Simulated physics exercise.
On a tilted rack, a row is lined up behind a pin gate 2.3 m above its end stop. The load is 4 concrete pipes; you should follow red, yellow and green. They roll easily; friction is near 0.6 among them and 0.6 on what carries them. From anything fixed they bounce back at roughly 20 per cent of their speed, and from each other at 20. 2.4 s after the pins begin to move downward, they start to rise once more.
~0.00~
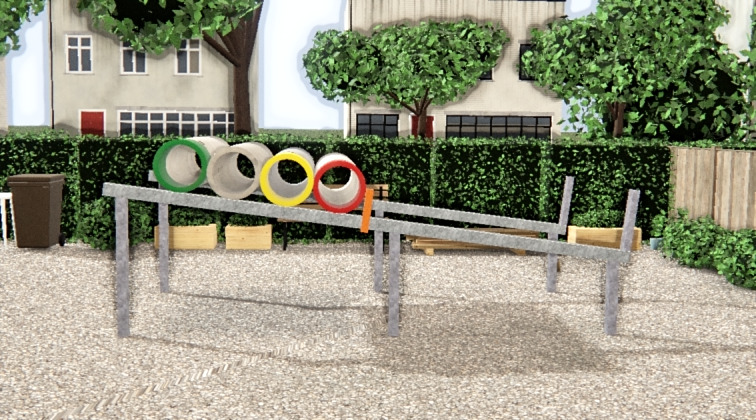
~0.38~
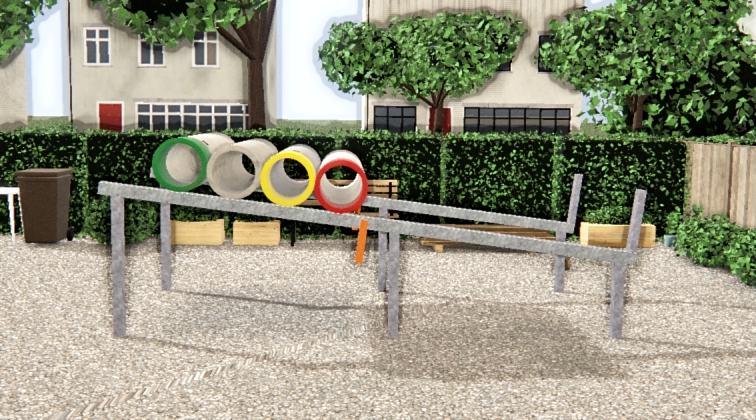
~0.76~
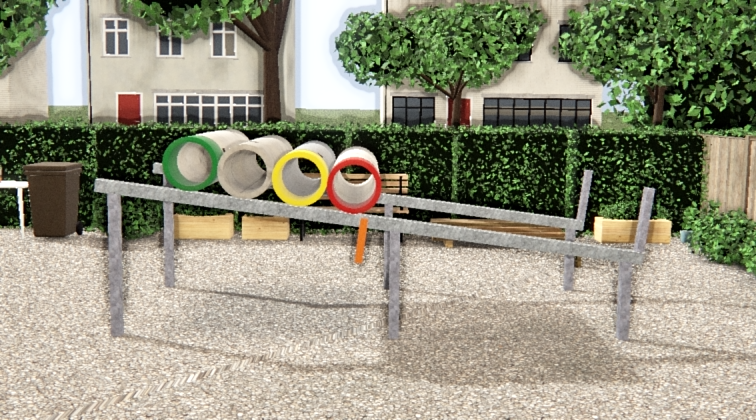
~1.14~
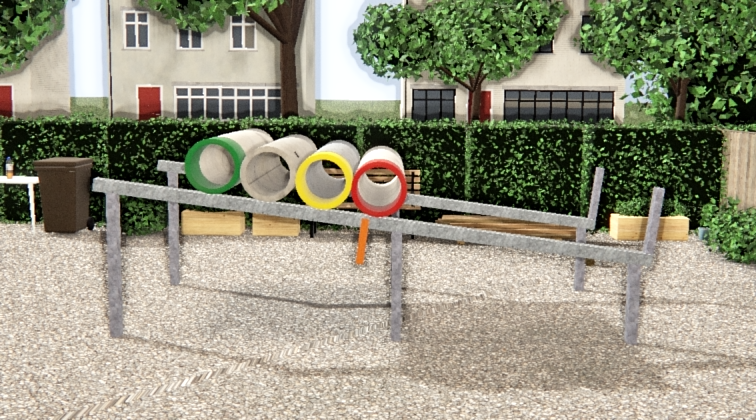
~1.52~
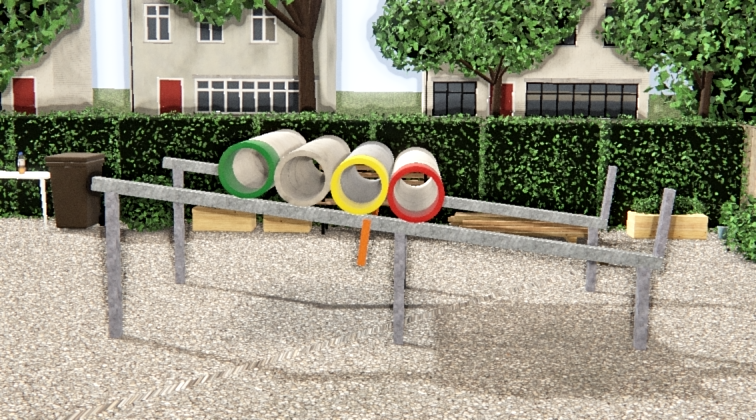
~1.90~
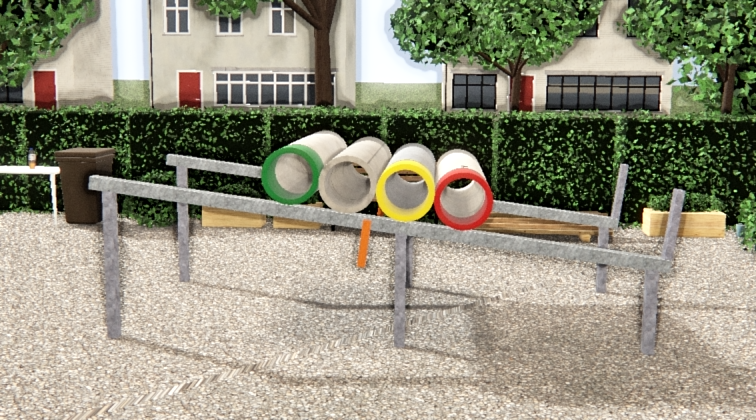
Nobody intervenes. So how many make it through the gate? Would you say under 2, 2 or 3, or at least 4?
At least 4.
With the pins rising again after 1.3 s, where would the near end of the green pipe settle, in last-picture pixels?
It would finish close to (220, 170) in the last picture.
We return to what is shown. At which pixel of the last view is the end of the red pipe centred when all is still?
Roughly (640, 227).
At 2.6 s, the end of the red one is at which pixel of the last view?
Near (578, 218).
After 2.2 s, red is on the rails, 105 cm below the pins, rolling right; yellow is on the rails, 60 cm below the pins, rolling right; green is on the rails, 30 cm above the pins, rolling right; 3 of 4 have passed.
After 2.6 s, red is on the rails, 155 cm below the pins, rolling right; yellow is on the rails, 110 cm below the pins, rolling right; green is in the air, 25 cm below the pins, rolling right; 4 of 4 have passed.
At rest (3.8 s), red is on the rails, 200 cm below the pins; yellow is on the rails, 160 cm below the pins; green is on the rails, 70 cm below the pins; 4 of 4 have passed.
